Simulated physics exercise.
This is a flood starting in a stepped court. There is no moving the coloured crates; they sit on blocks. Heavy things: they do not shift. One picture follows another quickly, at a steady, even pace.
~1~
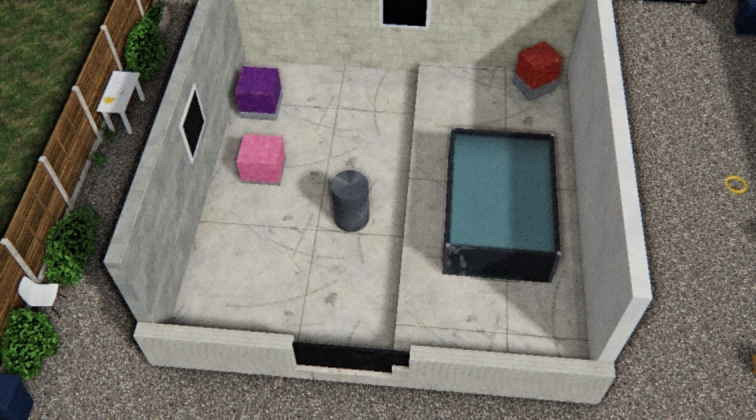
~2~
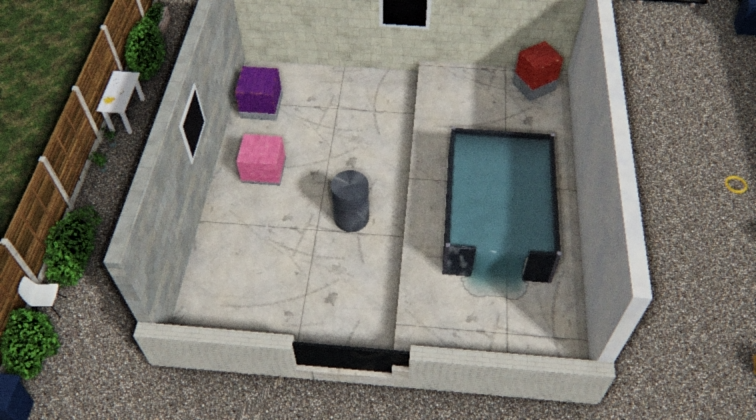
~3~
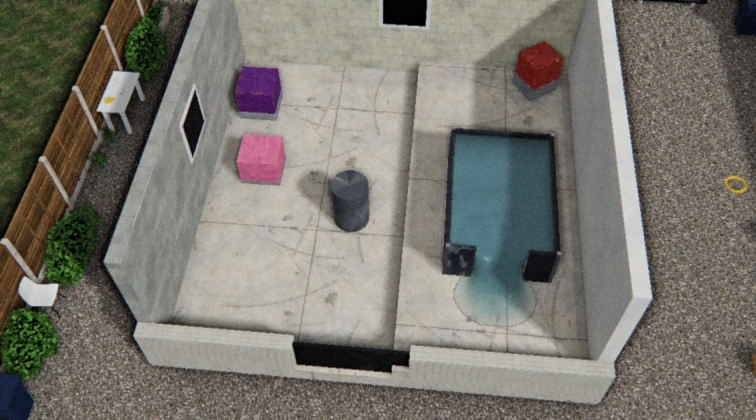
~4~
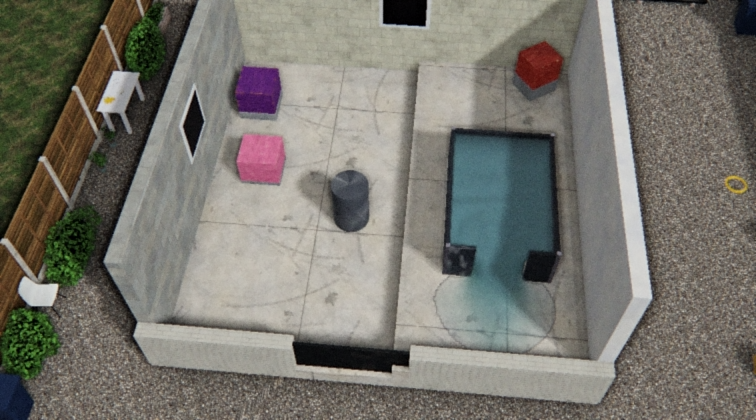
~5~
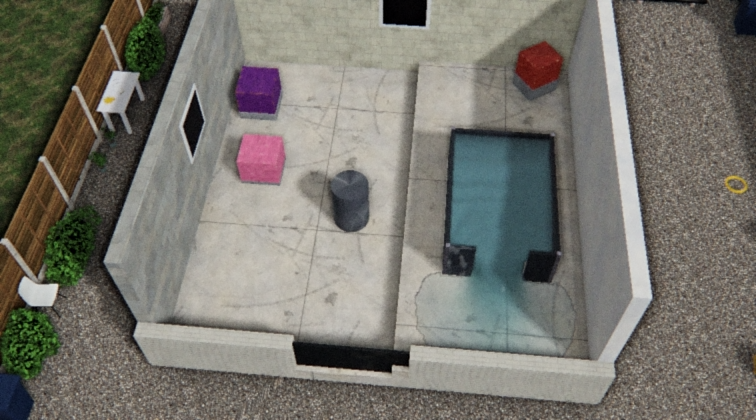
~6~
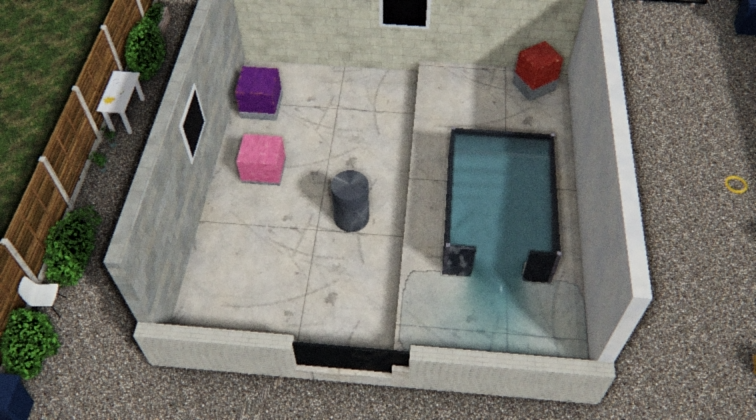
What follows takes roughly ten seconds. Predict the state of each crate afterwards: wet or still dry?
Afterwards, the pink crate is wet; the red crate is still dry; the purple crate is still dry.
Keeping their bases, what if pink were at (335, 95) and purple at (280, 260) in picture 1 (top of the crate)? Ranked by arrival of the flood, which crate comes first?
The crate marked purple.
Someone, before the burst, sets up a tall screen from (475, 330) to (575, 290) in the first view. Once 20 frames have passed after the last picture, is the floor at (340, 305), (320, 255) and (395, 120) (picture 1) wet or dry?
The first point comes out inundated, the next inundated, the last unwetted.
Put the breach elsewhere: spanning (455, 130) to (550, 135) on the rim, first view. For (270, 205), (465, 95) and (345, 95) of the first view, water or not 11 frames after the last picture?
One by one, they turn out not soaked, drenched and drenched.
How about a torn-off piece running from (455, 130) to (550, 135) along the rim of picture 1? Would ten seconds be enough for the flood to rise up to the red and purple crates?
My reading: Red crate is topped; purple crate takes water.
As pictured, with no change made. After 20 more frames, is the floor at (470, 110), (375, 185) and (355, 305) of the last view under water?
First spared, second spared, third inundated.
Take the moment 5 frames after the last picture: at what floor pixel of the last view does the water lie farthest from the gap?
My guess is roughly (286, 355).
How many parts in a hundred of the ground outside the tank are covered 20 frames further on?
It comes to roughly 45 in a hundred.
A moment on, water covers 15 % of the floor; the pink crate not reached, the red crate not reached, the purple crate not reached.
Next, water covers 25 % of the floor; the pink crate not reached, the red crate not reached, the purple crate not reached.
Then, water covers 45 % of the floor; the pink crate not reached, the red crate water round its plinth, the purple crate not reached.
Later, water covers 70 % of the floor; the pink crate water round its plinth, the red crate water round its plinth, the purple crate water round its plinth.
In the end, water covers 95 % of the floor; the pink crate was topped, the red crate stayed above the water, the purple crate stayed above the water.
